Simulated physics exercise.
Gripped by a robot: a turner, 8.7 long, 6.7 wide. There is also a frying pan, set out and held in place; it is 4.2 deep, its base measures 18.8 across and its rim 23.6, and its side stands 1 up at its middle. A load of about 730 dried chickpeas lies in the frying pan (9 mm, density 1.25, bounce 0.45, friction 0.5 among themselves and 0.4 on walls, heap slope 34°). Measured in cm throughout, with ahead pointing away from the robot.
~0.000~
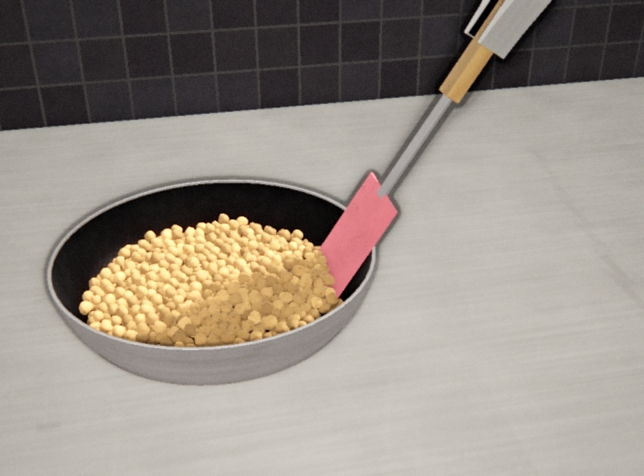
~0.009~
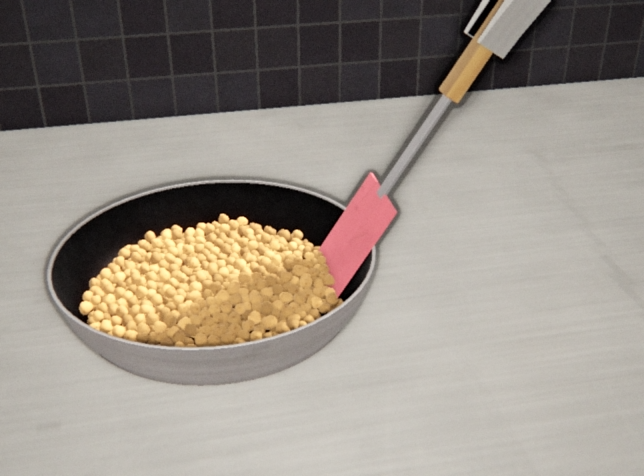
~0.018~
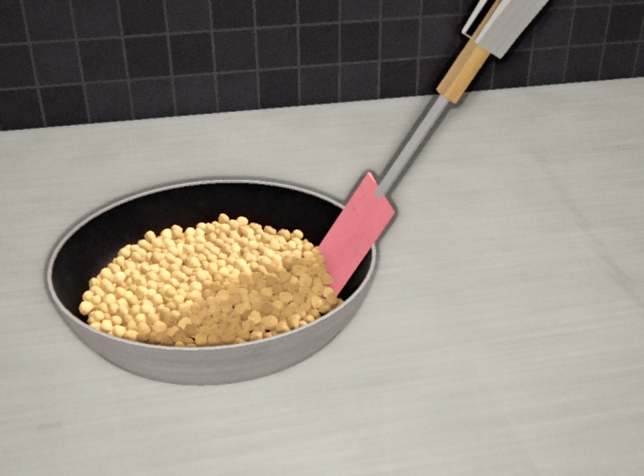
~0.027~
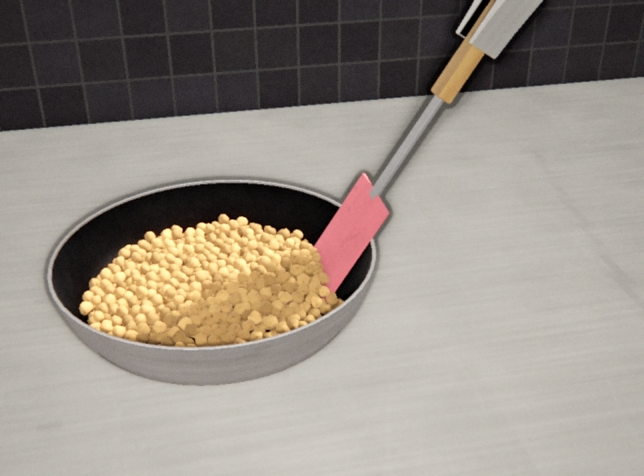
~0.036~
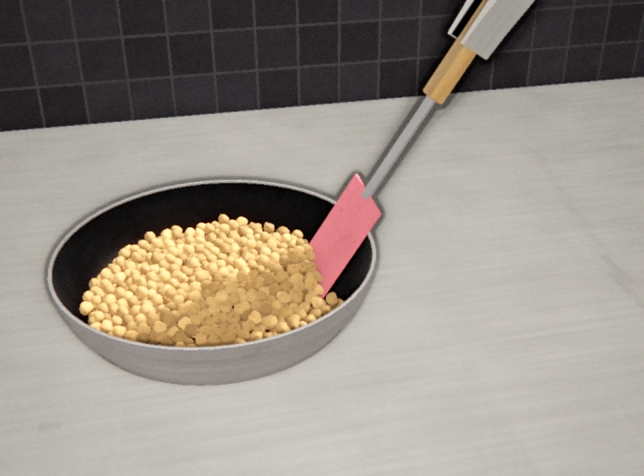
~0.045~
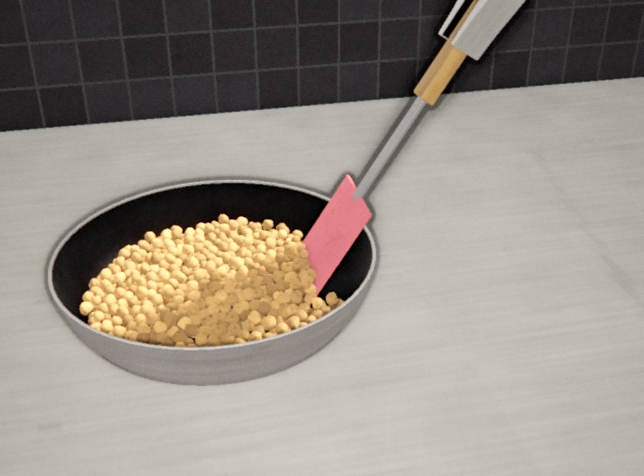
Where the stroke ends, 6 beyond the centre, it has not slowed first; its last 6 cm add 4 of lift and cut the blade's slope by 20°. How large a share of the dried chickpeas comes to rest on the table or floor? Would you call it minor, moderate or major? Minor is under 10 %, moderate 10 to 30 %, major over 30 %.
I would call it minor.
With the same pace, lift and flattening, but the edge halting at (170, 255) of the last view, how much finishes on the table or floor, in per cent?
I'd put it near 0 per cent.
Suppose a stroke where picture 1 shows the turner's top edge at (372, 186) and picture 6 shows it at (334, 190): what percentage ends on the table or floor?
It works out to about 10 %, more or less.
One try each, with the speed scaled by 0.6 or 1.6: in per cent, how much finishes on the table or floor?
First try around 0 %, second try around 15 %.
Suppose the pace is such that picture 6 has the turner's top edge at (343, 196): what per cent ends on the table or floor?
Estimate: Close to 15 %.
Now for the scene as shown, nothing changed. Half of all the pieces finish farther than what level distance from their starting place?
Roughly 2 cm.
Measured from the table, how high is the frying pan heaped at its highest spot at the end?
About 5.0 cm above the table.
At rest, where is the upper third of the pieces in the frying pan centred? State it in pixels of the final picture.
Around (114, 285).
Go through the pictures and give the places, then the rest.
Turner top edge at (384, 191), sloping 57°; upper third of the load around (229, 281), from x 85 to 340, top at y 220; 733 in the frying pan, in the first picture.
Turner top edge at (383, 191), sloping 57°; upper third of the load around (229, 281), from x 85 to 340, top at y 220, in the second picture.
Turner top edge at (381, 192), sloping 57°; upper third of the load around (229, 280), from x 85 to 340, top at y 220, in the third picture.
Turner top edge at (376, 192), sloping 57°; upper third of the load around (234, 280), from x 85 to 340, top at y 220, in the fourth picture.
Turner top edge at (368, 193), sloping 57°; upper third of the load around (235, 278), from x 85 to 340, top at y 220, in the fifth picture.
Turner top edge at (359, 194), sloping 57°; upper third of the load around (240, 277), from x 85 to 340, top at y 220; 733 in the frying pan, in the sixth picture.
After 0.10 s, sloping 57°, highest piece 5 above the table; 733 in the frying pan.
After 0.16 s, sloping 49°, highest piece 6 above the table; 733 in the frying pan.
After 0.38 s, sloping 37°, highest piece 5 above the table; 706 in the frying pan, 26 on the table or floor, 1 on the blade or in flight.
After 1.43 s, sloping 37°, highest piece 5 above the table; 706 in the frying pan, 27 on the table or floor.
At rest, 706 in the frying pan, 27 on the table or floor. That is 4 % on the table or floor.
